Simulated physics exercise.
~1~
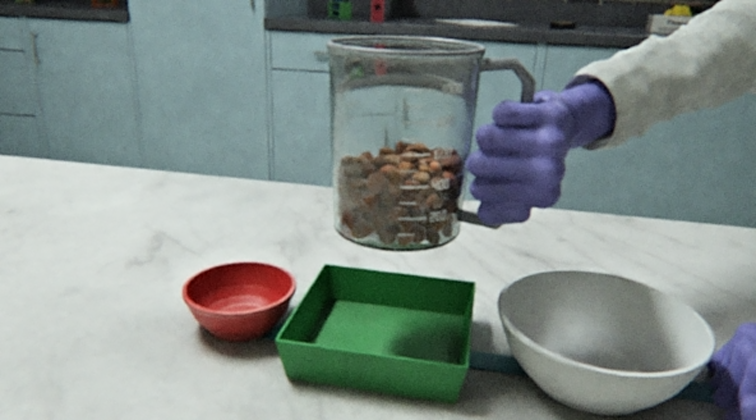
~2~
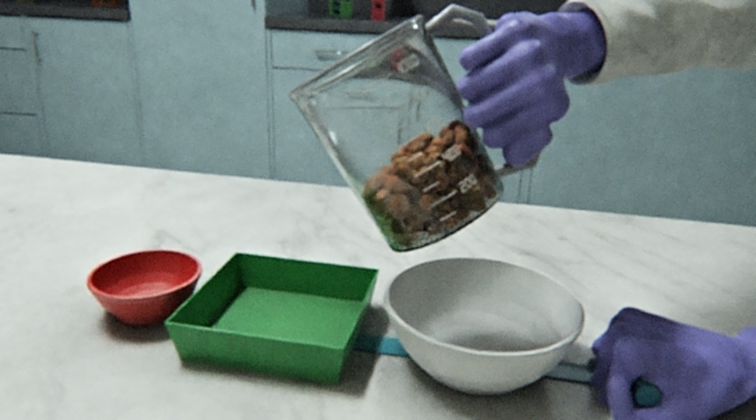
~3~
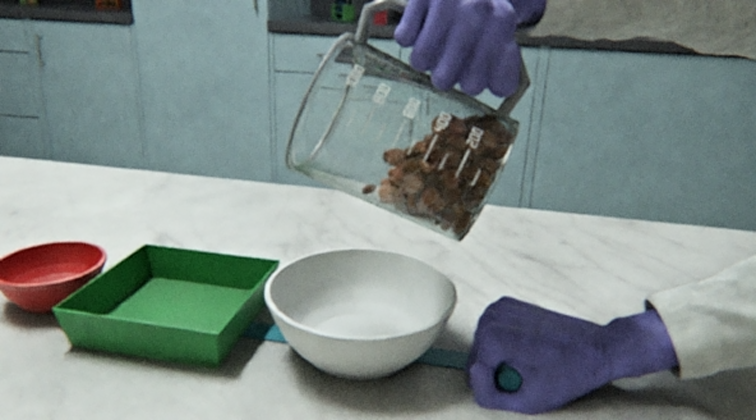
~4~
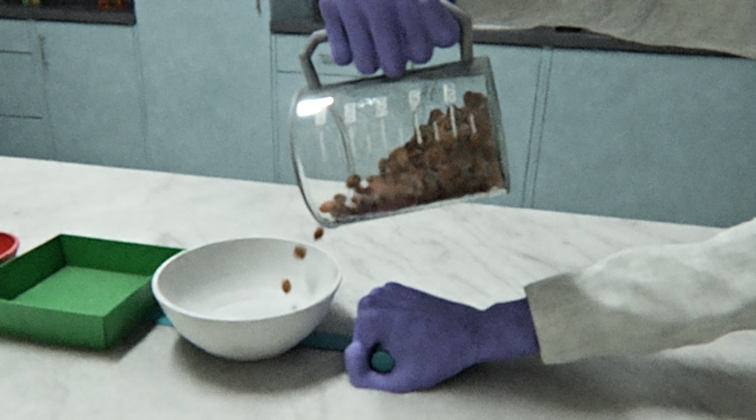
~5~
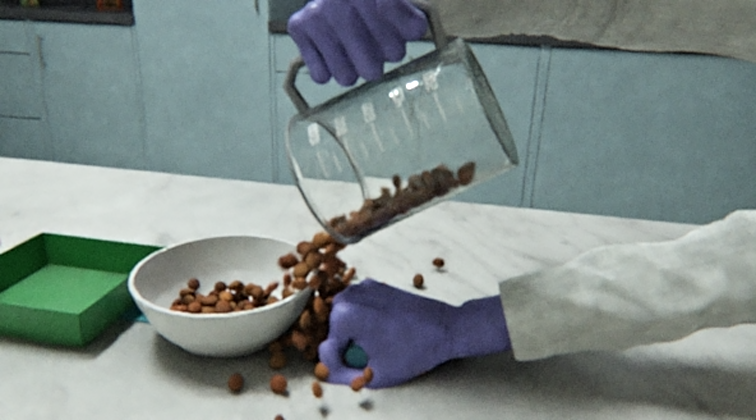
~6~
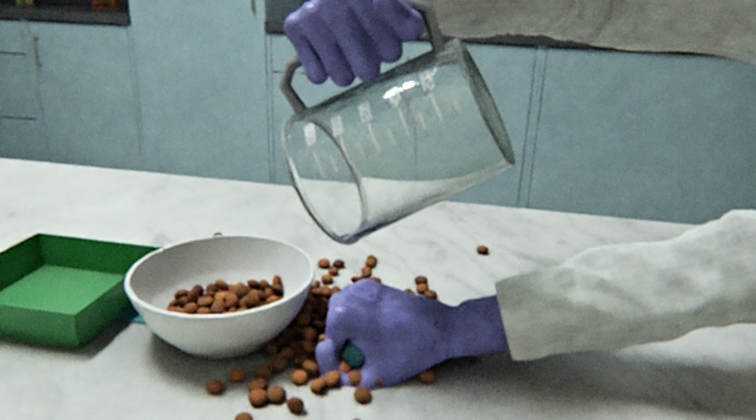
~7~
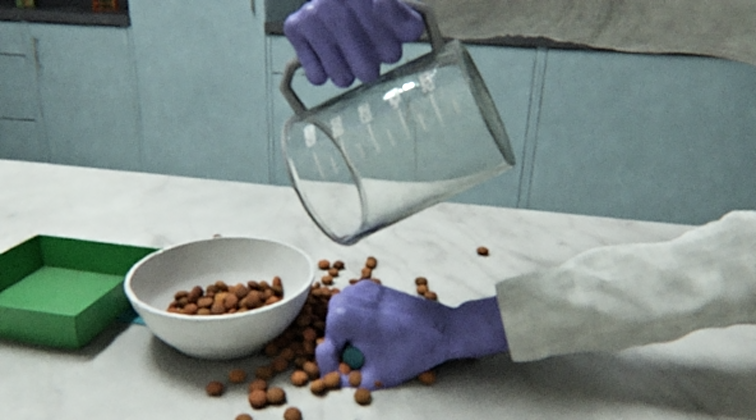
A clear jug of brown kibble, held by a purple-gloved hand, hangs above a pale marble counter before blue-grey cabinets, seen from slightly above by a gently swaying camera. Below stand a small red bowl at left, a green tin in the middle and a white bowl at right, joined by a strip. Another gloved hand draws the row left as the jug tips, and the red bowl leaves view. The row halts while kibble pours over the white bowl's right side. The jug empties, leaving some kibble in the white bowl and more scattered around the hand, the green tin empty.
